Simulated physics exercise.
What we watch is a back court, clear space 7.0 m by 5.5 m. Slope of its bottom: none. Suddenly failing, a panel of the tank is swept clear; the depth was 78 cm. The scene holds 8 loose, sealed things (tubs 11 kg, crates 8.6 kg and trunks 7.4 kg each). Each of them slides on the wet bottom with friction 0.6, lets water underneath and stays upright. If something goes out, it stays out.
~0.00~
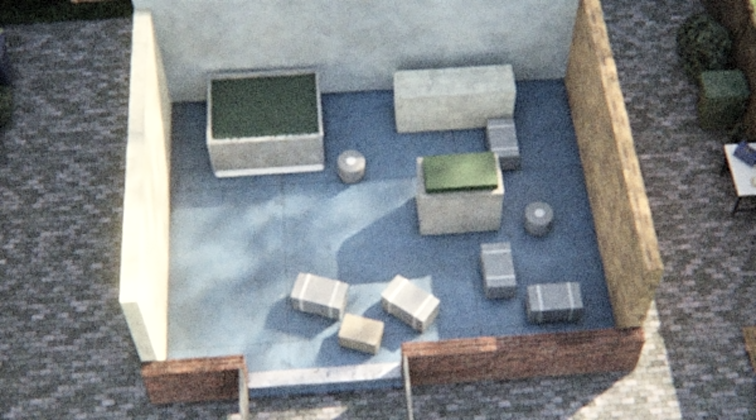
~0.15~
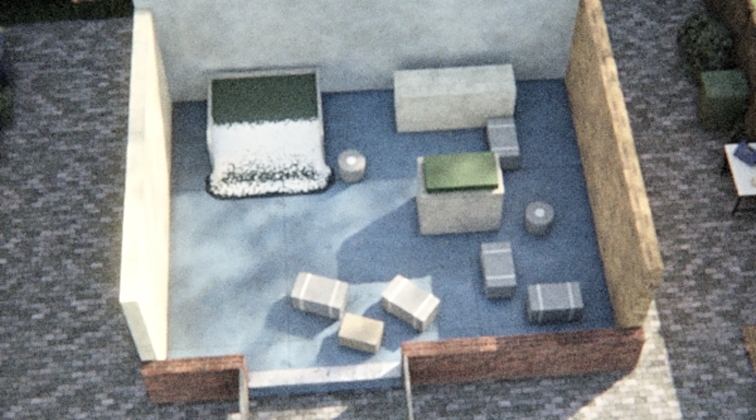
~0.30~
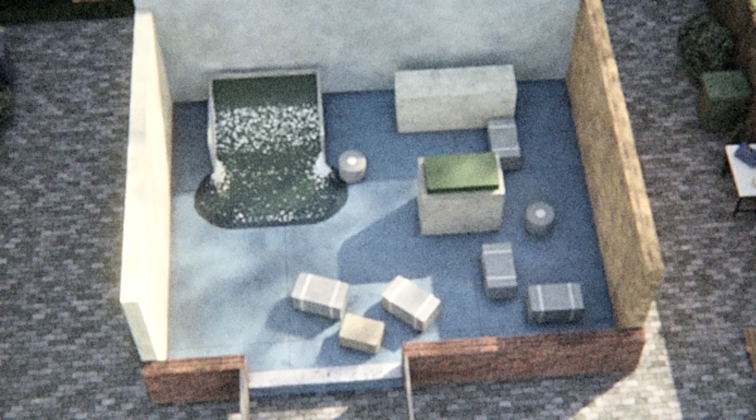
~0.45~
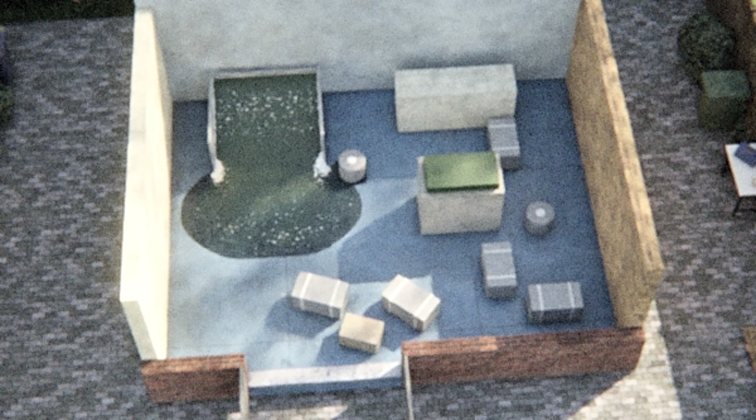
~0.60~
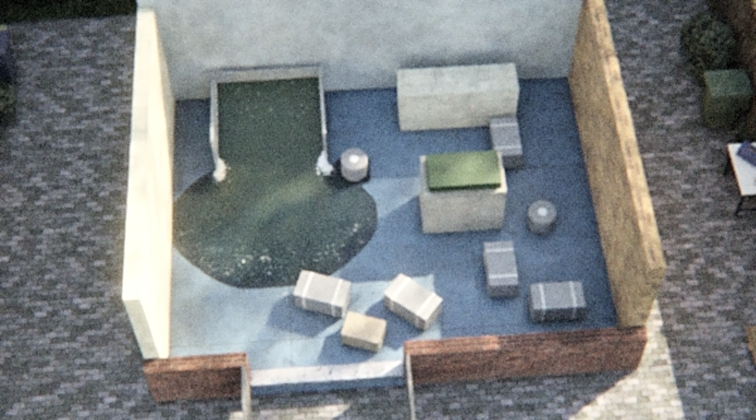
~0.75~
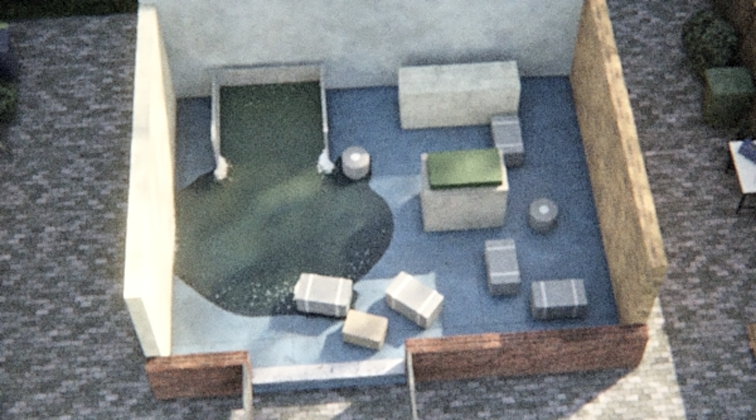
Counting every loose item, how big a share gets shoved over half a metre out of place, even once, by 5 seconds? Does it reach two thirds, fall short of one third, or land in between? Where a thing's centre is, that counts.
My guess is it is going to land in the middle band.
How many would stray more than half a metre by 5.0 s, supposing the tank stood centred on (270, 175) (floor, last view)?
The count would be 4.
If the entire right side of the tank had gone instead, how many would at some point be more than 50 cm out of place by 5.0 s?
Result: 6.
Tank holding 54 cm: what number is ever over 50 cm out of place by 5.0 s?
It would come to 3 of them.
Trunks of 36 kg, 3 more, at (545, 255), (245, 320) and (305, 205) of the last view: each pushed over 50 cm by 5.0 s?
Within it, beyond it, beyond it.
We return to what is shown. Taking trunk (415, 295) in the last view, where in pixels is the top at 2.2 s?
Near (457, 323).
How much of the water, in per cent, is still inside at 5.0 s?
Around 62 % of the water.
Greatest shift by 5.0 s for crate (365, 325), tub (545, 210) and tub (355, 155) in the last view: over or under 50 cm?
Result, in order: Overshooting / undershooting / undershooting.
After 1.1 s 1 of 8 are over 50 cm from their spots; 0 afloat.
After 2.2 s 3 of 8 are over 50 cm from their spots; 1 afloat.
After 3.5 s 3 of 8 are over 50 cm from their spots; 1 afloat.
After 5.0 s 4 of 8 are over 50 cm from their spots, and 4 have been at some point; 1 afloat.
